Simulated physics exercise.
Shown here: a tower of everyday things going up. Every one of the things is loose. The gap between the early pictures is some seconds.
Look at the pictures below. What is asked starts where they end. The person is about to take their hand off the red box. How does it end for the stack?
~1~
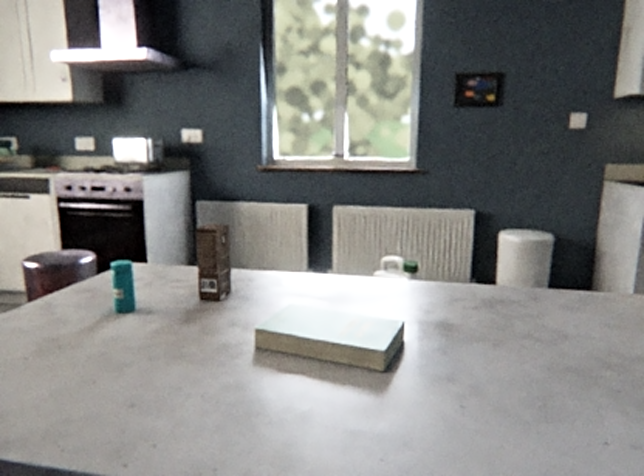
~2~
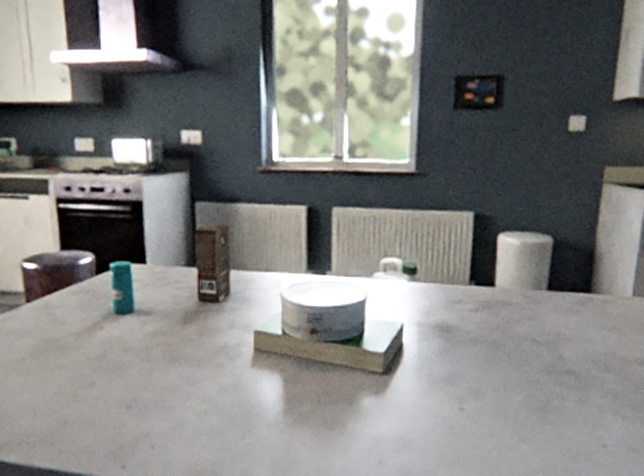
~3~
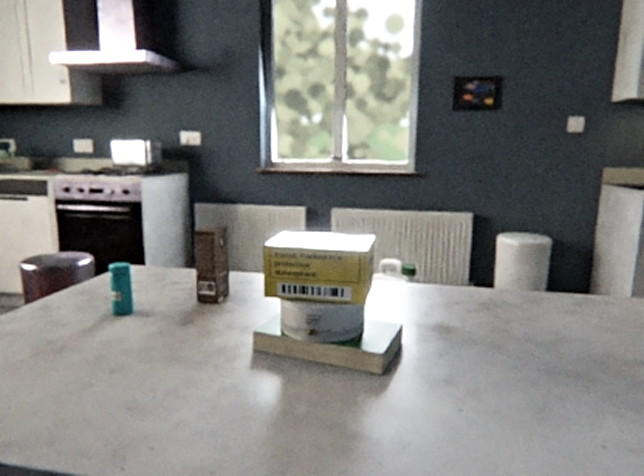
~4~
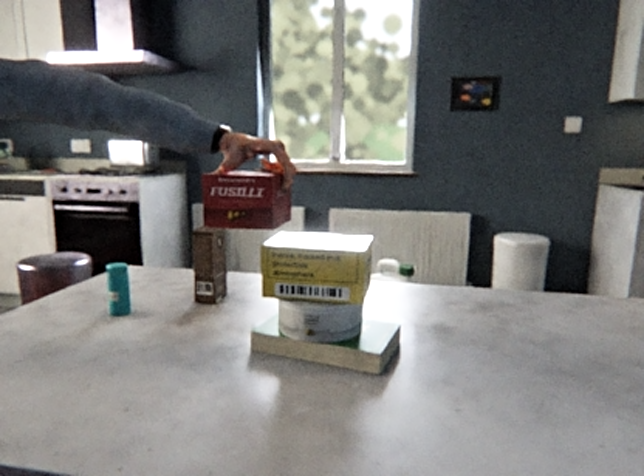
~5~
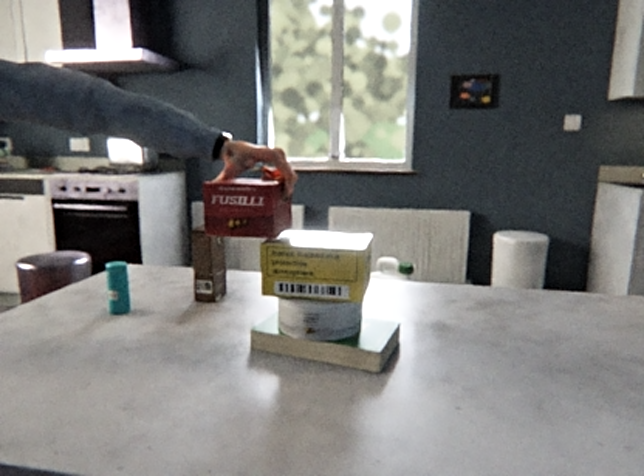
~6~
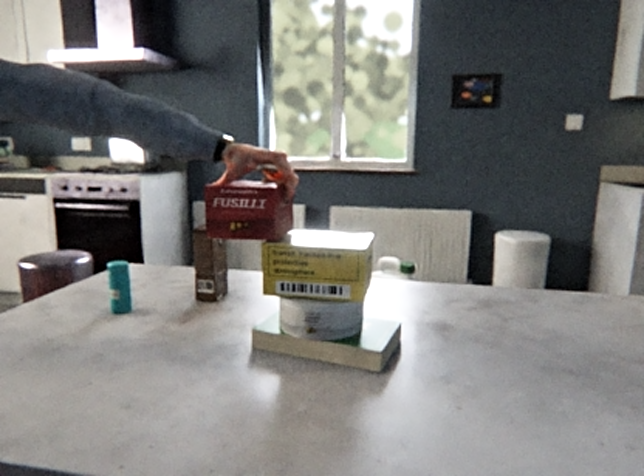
I reckon it doesn't sit tight.
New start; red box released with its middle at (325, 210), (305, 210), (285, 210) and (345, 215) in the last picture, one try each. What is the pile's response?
First, it keeps its balance; second, it holds; third, it keeps its balance; fourth, it stays up.
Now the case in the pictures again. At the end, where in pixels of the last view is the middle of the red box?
At about (226, 303).
Then, 0.34 s past the last view, red box now fallen.
Then, 0.70 s past the last view, nothing new.
Finally, fallen, red box; the other 5 still in place. Final places as the last picture's camera would see them, red box near (226, 303). The pile gives way.
